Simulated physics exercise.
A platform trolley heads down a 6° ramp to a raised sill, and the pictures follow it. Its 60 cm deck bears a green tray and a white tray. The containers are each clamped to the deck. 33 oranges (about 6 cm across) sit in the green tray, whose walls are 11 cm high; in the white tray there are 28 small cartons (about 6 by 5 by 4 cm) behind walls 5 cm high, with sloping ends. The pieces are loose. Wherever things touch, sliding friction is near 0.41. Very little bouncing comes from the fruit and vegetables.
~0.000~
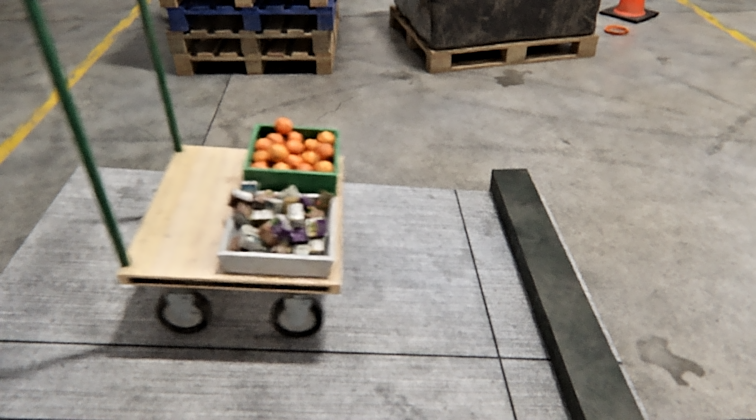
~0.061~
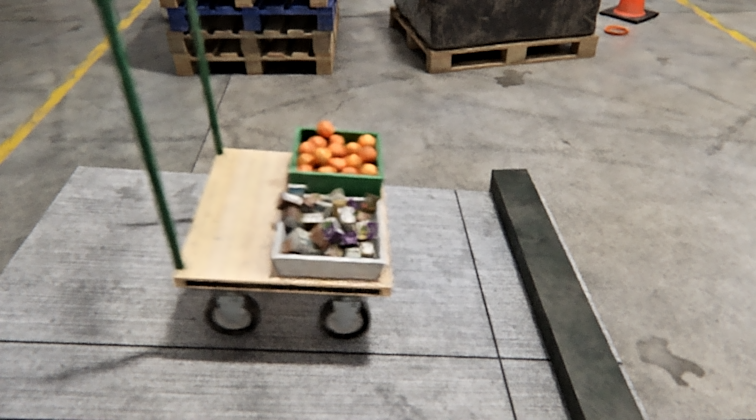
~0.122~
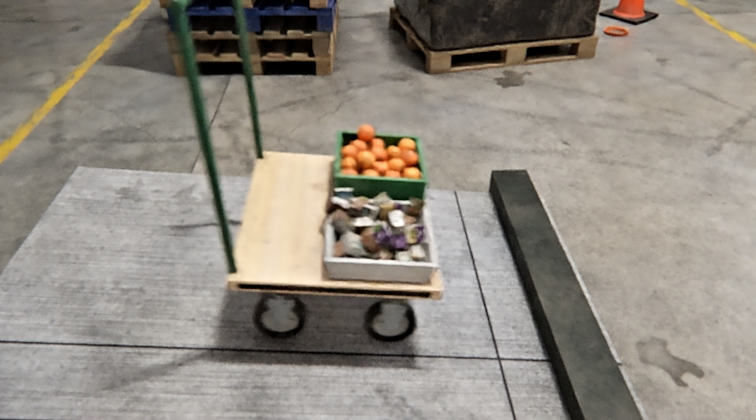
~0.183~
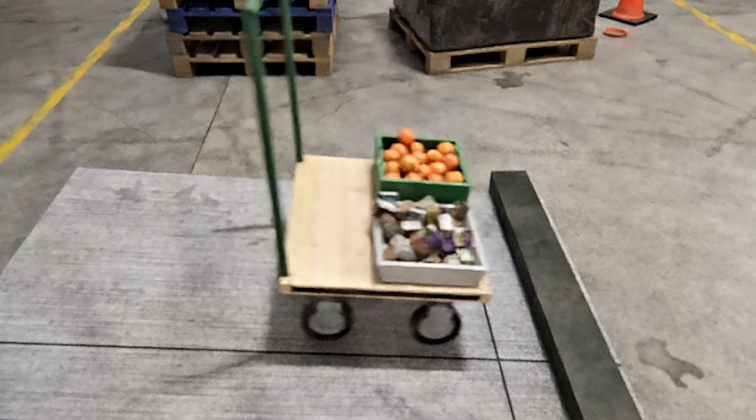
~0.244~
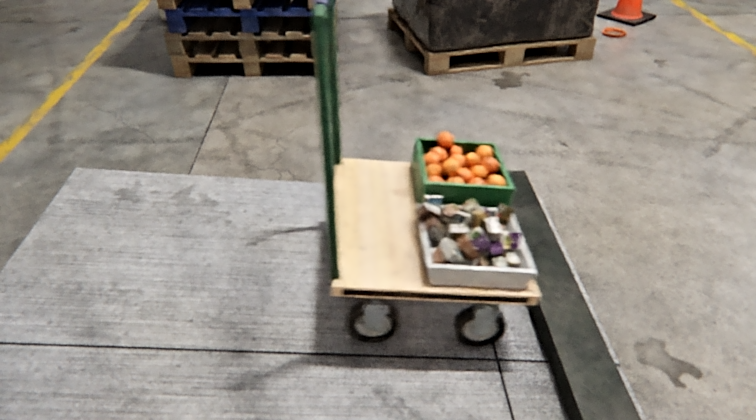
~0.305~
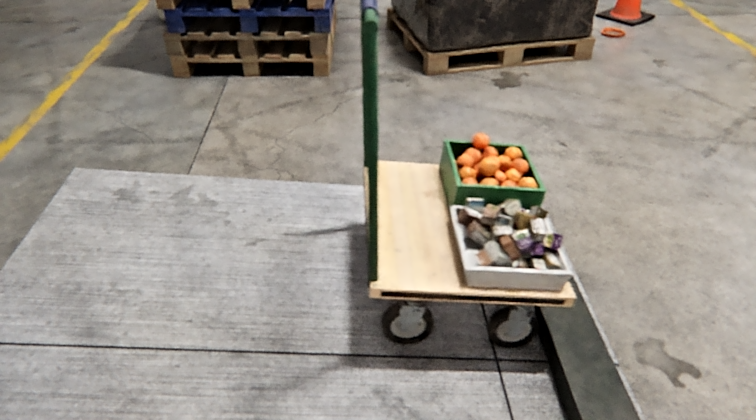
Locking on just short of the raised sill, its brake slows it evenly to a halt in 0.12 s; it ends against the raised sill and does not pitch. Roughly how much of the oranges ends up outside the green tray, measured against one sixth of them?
Too little falls out to reach a sixth.
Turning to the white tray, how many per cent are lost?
For the white tray, roughly 30 percent.
After 0.35 s, green tray 33 in, 0 out and white tray 28 in, 0 out.
After 0.47 s, green tray 31 in, 2 out and white tray 23 in, 5 out.
After 0.70 s, green tray 31 in, 2 out and white tray 20 in, 8 out.
Final count (at 1.20 s), green tray 31 in, 2 out and white tray 20 in, 8 out. Asked share, 2 of 33, 6 per cent.
